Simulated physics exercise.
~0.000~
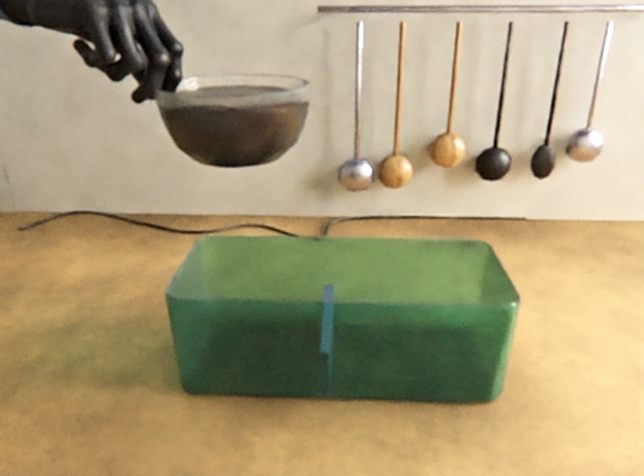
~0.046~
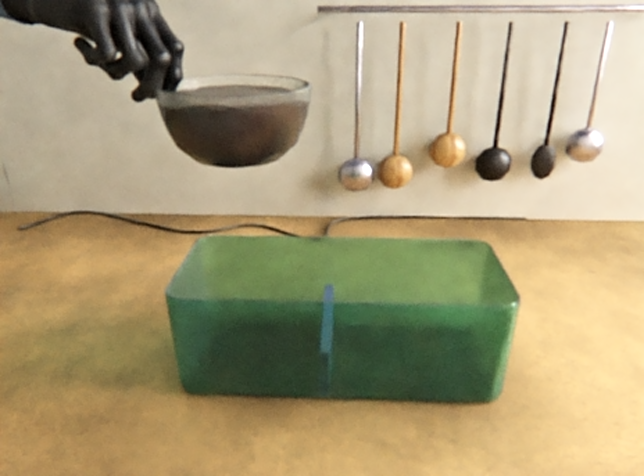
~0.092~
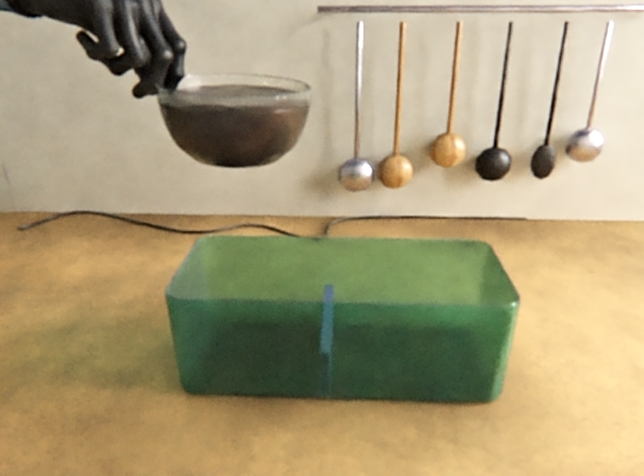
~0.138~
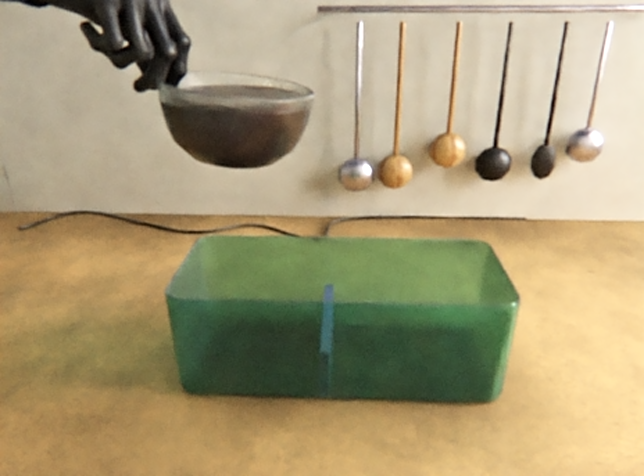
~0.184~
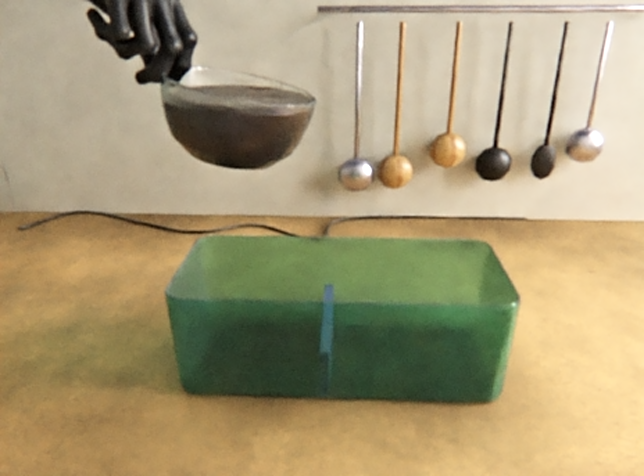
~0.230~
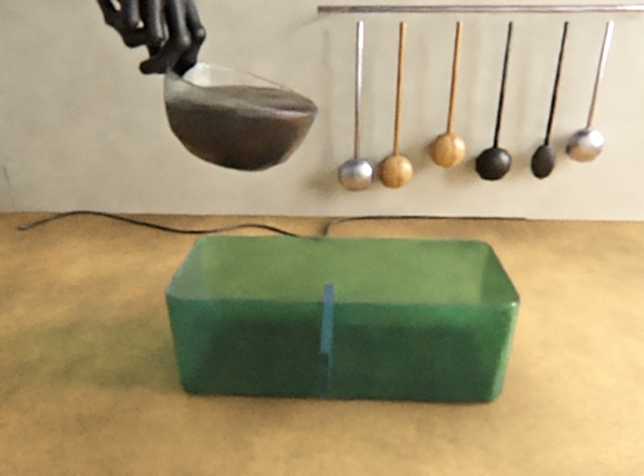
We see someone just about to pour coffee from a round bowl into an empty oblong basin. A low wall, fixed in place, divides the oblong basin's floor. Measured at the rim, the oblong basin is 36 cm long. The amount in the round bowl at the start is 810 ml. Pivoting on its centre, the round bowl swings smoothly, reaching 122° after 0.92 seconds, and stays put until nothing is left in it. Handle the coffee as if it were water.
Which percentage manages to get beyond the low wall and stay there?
Beyond the low wall, roughly 83 per cent stays.
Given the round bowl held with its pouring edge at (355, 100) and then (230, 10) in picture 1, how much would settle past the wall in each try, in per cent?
I'd expect close to 95 per cent and then close to 45 per cent.
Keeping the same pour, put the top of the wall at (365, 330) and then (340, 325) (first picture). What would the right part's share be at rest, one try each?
55 in a hundred, followed by 75 in a hundred.
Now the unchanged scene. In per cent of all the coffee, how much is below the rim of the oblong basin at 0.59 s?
About 30 per cent.
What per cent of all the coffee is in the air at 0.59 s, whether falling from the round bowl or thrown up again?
My guess is roughly 46 %.
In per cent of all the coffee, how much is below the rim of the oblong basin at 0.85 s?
Near 96 per cent of the total.
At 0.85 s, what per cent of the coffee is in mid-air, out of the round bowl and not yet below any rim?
About 3 percent.
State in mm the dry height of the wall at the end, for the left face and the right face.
Left roughly 52 mm; right roughly 34 mm.
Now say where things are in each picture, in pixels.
In the first picture, it leans 0°; its right rim is at (309, 87); the coffee meets the walls at (165, 95) and (307, 95); the oblong basin's rim runs from (183, 265) to (503, 270); the wall's top is at (327, 316).
In the second picture, it leans 1°; its right rim is at (310, 88); the coffee meets the walls at (166, 94) and (307, 96).
In the third picture, it leans 3°; its right rim is at (311, 91); the coffee meets the walls at (166, 93) and (308, 98).
In the fourth picture, it leans 7°; its right rim is at (313, 96); the coffee meets the walls at (168, 93) and (310, 99).
In the fifth picture, it leans 12°; its right rim is at (314, 103); the coffee meets the walls at (170, 92) and (313, 101).
In the sixth picture, it leans 18°; its right rim is at (316, 112); the coffee meets the walls at (173, 93) and (316, 106); 1 per cent is over the edge.
By 0.59 s the tilt is 87° and 24 per cent is still to pour, 0 is left of the wall and 29 right of it.
By 0.85 s the tilt is 120° and 0 per cent is still to pour, 14 is left of the wall and 83 right of it.
By 1.12 s the tilt is 122° and 0 per cent is still to pour, 16 is left of the wall and 83 right of it.
By 1.42 s the tilt is 122° and 0 per cent is still to pour, 16 is left of the wall and 83 right of it.
At rest 16 per cent lies left of the wall, 83 right of it and 1 outside.
